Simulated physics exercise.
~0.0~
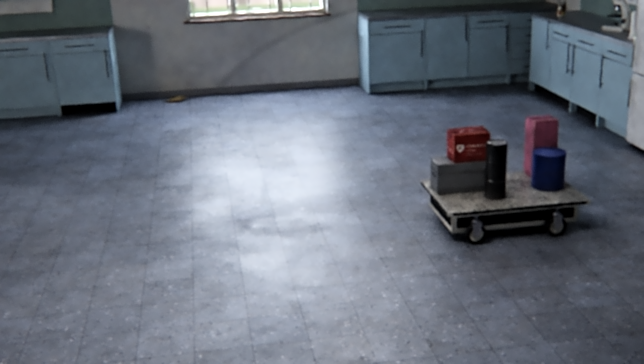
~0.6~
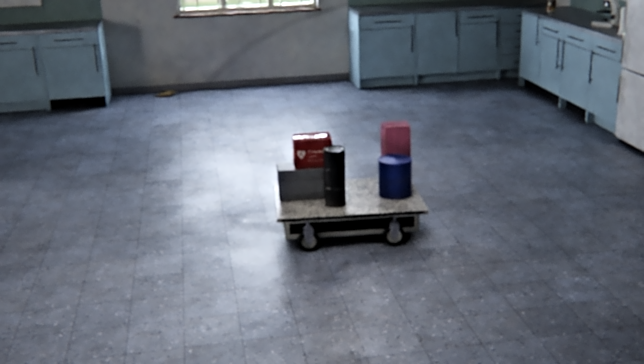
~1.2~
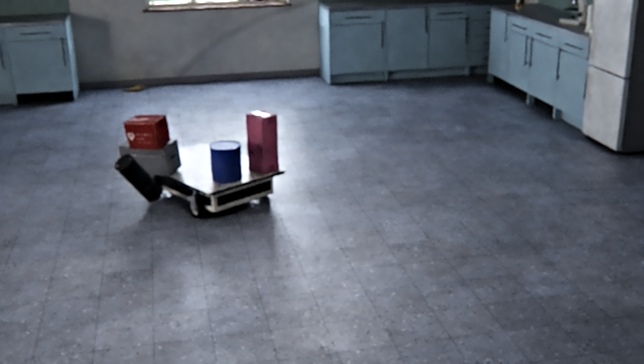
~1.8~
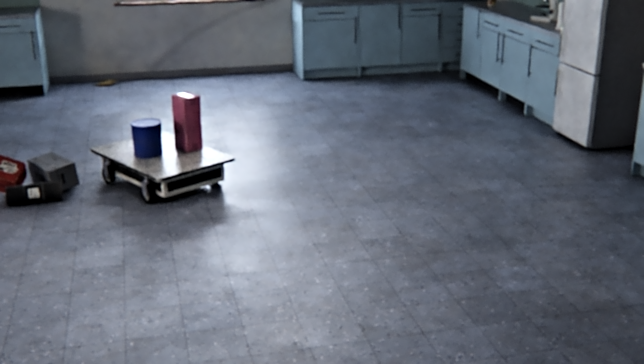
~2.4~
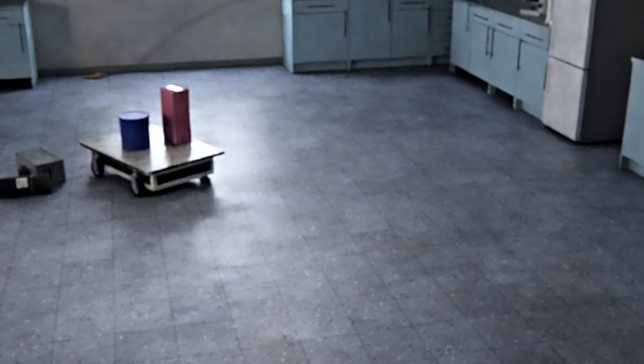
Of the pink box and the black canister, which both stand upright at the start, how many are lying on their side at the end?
One of them is, the black canister, which lies on the floor while the pink box still stands on the cart.
